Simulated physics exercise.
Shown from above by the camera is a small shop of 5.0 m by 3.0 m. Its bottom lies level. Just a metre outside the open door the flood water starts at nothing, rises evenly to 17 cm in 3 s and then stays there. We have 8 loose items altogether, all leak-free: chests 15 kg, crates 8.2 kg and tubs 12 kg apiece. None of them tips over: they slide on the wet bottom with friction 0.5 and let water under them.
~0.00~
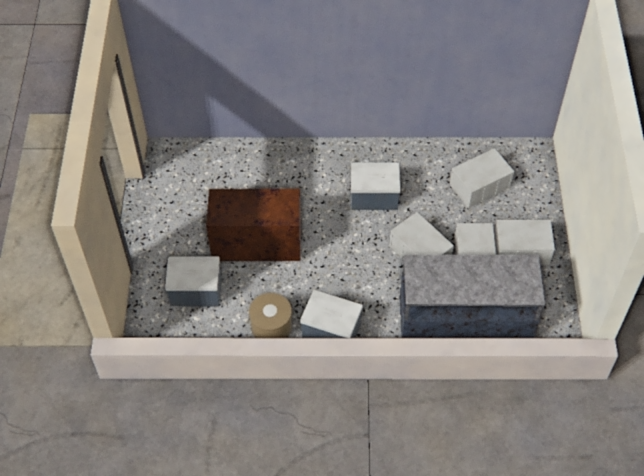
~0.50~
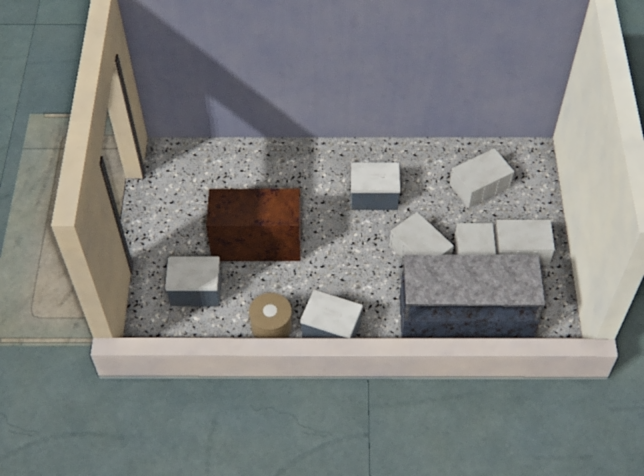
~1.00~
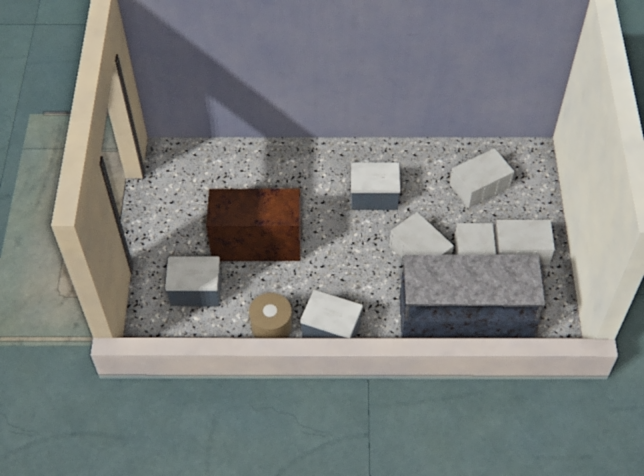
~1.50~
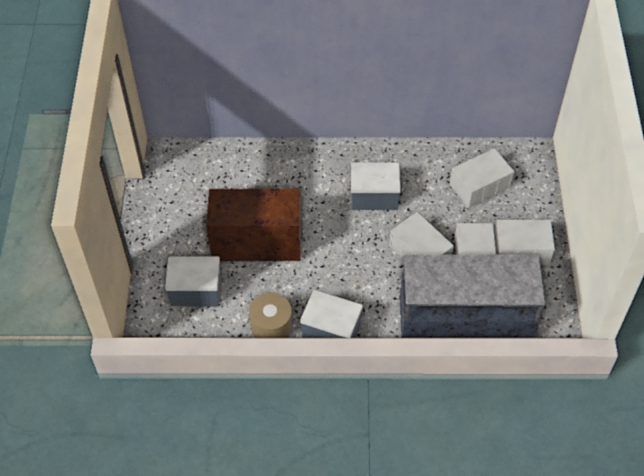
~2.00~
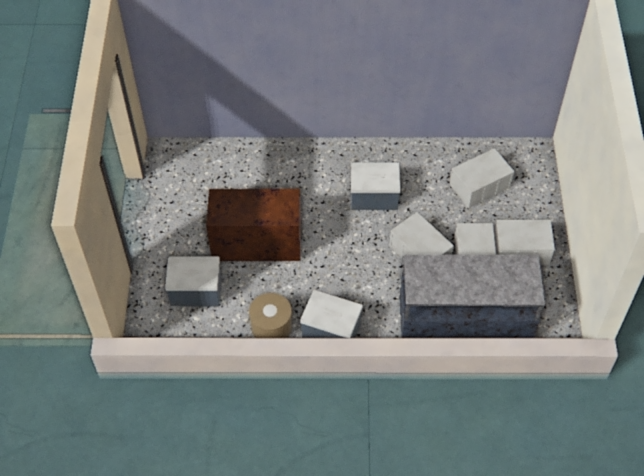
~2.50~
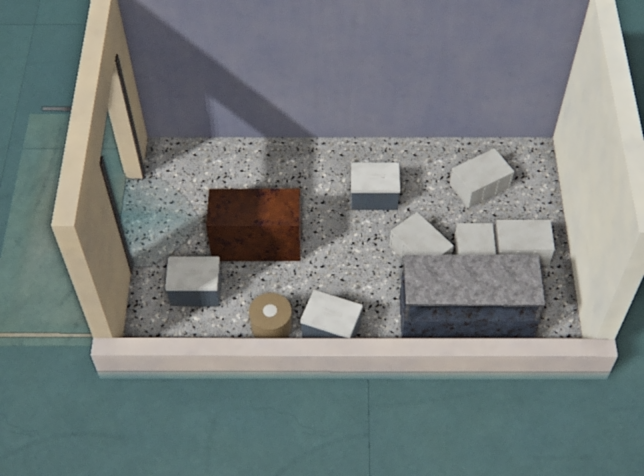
A small walled shop with scattered pale boxes stayed still while bluish-green water spread over the ground outside, covered the slab at the left, then crept through the left doorway onto the speckled floor.
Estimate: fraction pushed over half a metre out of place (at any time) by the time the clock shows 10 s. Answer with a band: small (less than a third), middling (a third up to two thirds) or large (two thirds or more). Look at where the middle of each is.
Middling.
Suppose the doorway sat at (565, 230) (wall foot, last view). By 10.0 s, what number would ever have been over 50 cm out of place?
Then it comes to 5.
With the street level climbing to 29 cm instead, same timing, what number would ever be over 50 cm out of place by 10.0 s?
Then 7 of them.
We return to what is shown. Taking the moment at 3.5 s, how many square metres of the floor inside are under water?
Some 2.5 m2 of it.
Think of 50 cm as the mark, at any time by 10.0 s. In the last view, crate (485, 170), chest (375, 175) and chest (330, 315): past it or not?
In turn: More, under, under.
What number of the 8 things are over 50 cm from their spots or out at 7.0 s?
It comes to 1.
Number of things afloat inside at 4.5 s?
The count is 0.
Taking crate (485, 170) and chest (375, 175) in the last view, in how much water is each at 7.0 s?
First about 3 cm, second about 4 cm.
After 3.5 s 0 of 8 are over 50 cm from their spots; 0 afloat.
After 4.5 s 0 of 8 are over 50 cm from their spots; 0 afloat.
After 7.0 s 1 of 8 are over 50 cm from their spots; 2 afloat.
After 10.0 s 2 of 8 are over 50 cm from their spots, and 3 have been at some point; 5 afloat.
